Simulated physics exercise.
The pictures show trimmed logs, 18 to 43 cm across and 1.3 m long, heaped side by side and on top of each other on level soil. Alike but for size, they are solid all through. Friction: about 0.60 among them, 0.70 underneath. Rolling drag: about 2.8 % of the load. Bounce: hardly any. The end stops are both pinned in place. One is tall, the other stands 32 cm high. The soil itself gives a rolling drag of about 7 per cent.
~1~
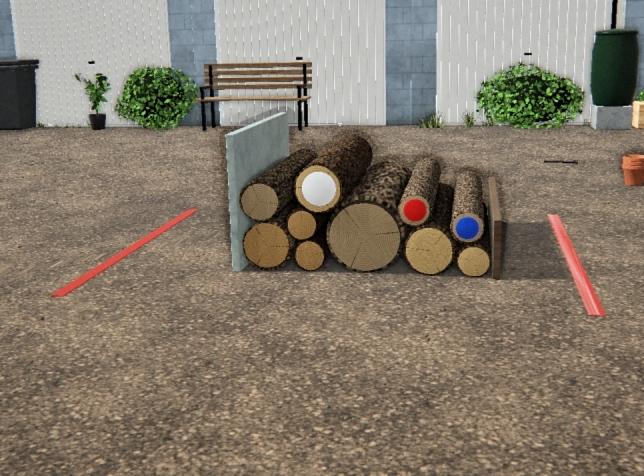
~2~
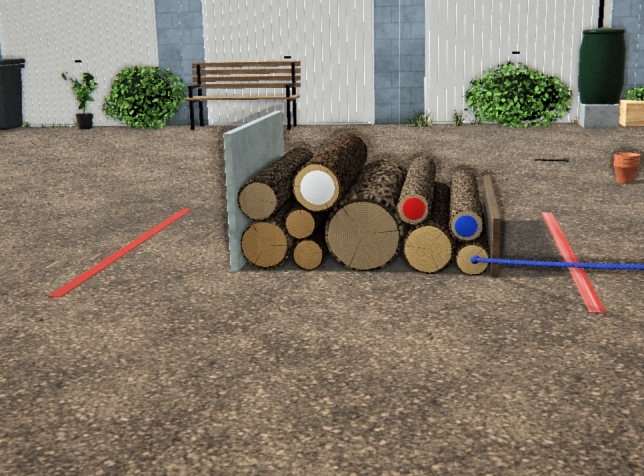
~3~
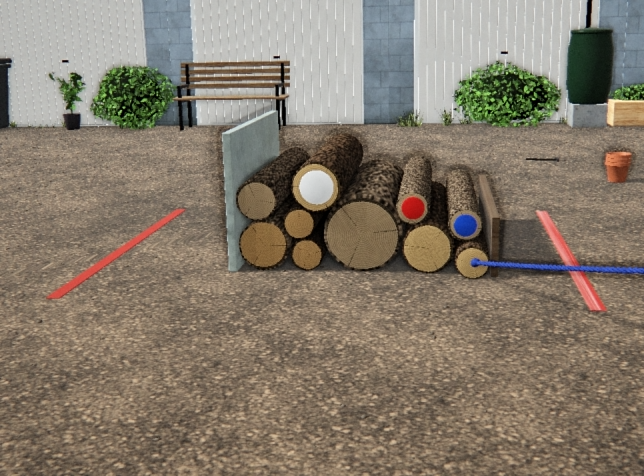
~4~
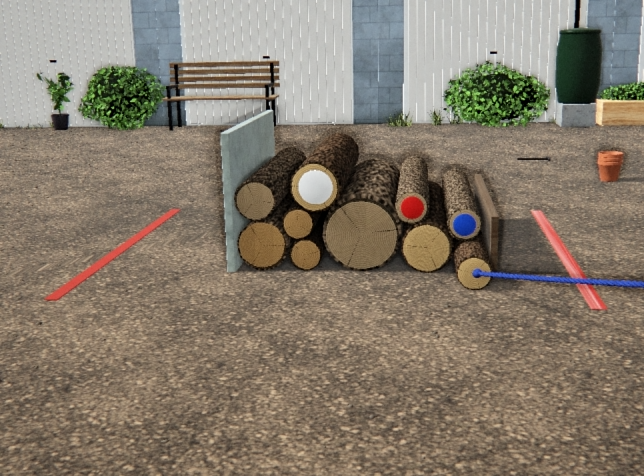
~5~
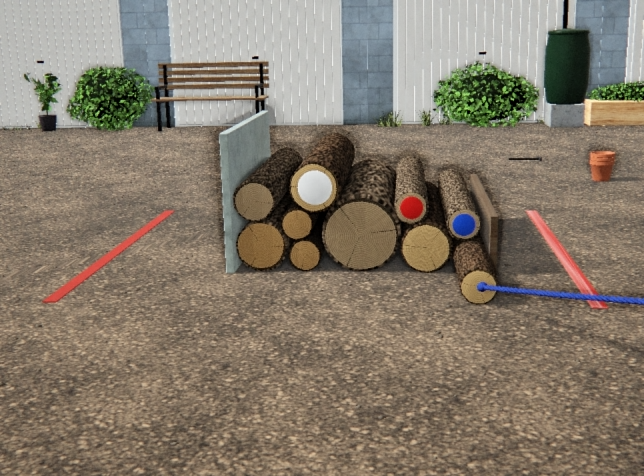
At first, a stack of cut logs, three with white, red and blue ends, sits between two upright boards on bare ground. Then a blue rope appears, attached to the small log at the bottom right, which slides gradually out toward the viewer while the other logs stay still.
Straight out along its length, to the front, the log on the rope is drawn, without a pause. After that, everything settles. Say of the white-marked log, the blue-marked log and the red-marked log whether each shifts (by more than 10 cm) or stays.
The white-marked log stays; the blue-marked log shifts; the red-marked log stays.
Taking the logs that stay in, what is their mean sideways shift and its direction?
To the right, roughly 0 cm.
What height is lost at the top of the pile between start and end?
Some 0 cm lower.
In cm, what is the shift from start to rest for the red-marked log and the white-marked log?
Red-marked log: 0, white-marked log: 0.
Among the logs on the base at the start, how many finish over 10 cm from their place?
Exactly 0.
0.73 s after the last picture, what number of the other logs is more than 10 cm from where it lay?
The tally stands at 0 by that time.
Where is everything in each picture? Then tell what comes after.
In the first picture, 10 logs, 5 on the base, highest (319, 189); white (319, 189), blue (467, 228), red (415, 210); left wall (76 cm) (232, 191); right end board (32 cm) (497, 244); lines (101, 268) and (583, 282).
In the second picture, the log on the rope has not moved yet, at (473, 259); the rest still; bottom ones (265, 246) (307, 255) (364, 234) (429, 249) (473, 259).
In the third picture, the log on the rope is 8 cm out, at (473, 263); the rest still.
In the fourth picture, the log on the rope is 28 cm out, at (475, 273); the rest still.
In the fifth picture, the log on the rope is 51 cm out, at (479, 287); the rest still; white (315, 188), blue (464, 225), red (412, 208).
Then, 0.73 s past the final picture, 0 now displaced over 10 cm; white in place; blue 2.6 cm right and 5 cm down; red in place.
Then, 0.85 s past the final picture, 1 now displaced over 10 cm; white in place; blue 4.1 cm right and 18 cm down; red in place.
At rest 1.1 s after the last picture, 1 moved over 10 cm; not one across the red lines; white in place; blue 4.1 cm right and 18 cm down; red in place; top of the pile 61 cm high, from 61 cm.
